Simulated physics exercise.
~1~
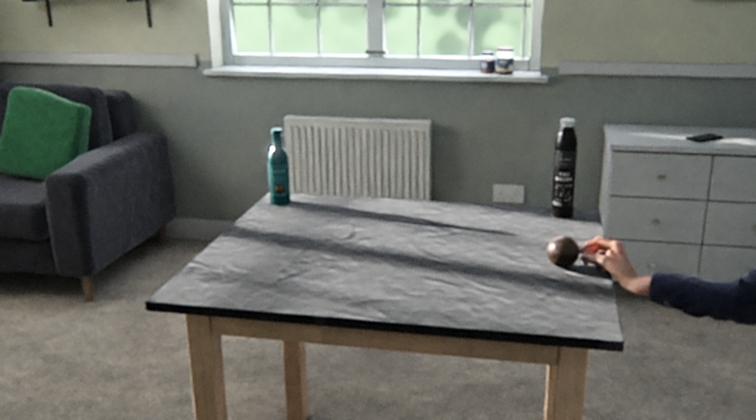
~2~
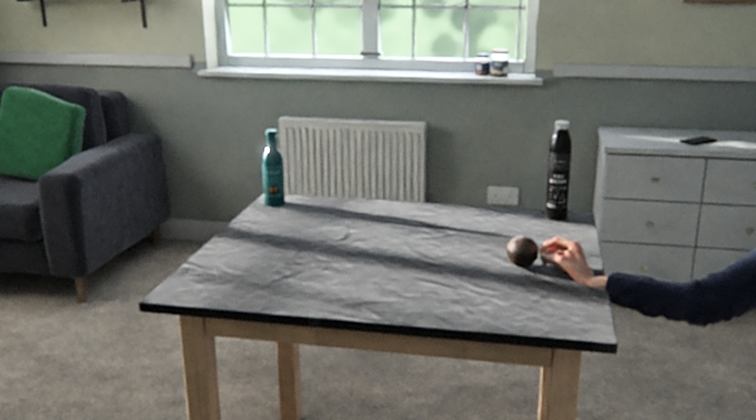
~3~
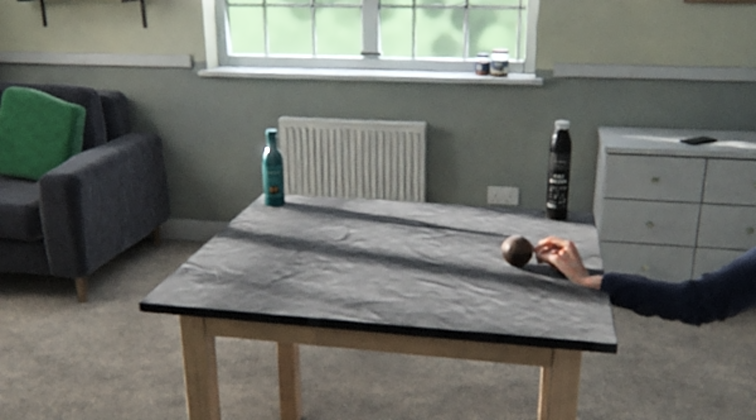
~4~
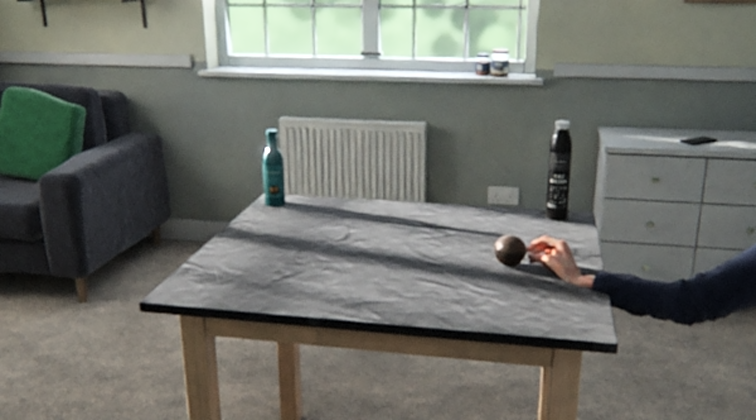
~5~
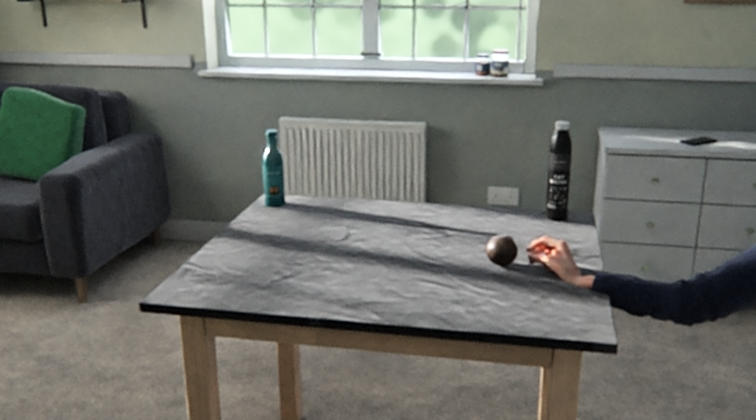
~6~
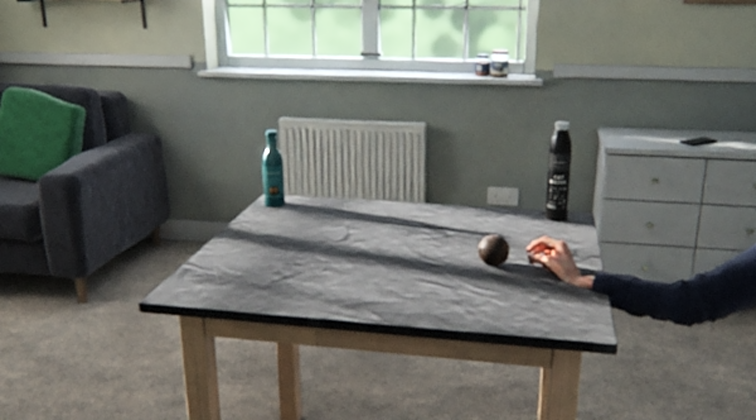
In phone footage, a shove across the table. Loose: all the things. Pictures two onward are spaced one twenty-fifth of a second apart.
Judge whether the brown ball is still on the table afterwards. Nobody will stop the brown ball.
Spared a fall.
Then, 0.20 s after the last picture, brown ball rolled well along near (458, 248).
Then, 0.40 s after the last picture, brown ball rolled well along near (429, 246).
Then, 0.80 s after the last picture, brown ball rolled well along near (389, 244).
At rest, moved from the start, brown ball. Seen from the same camera at the end, brown ball near (372, 242).
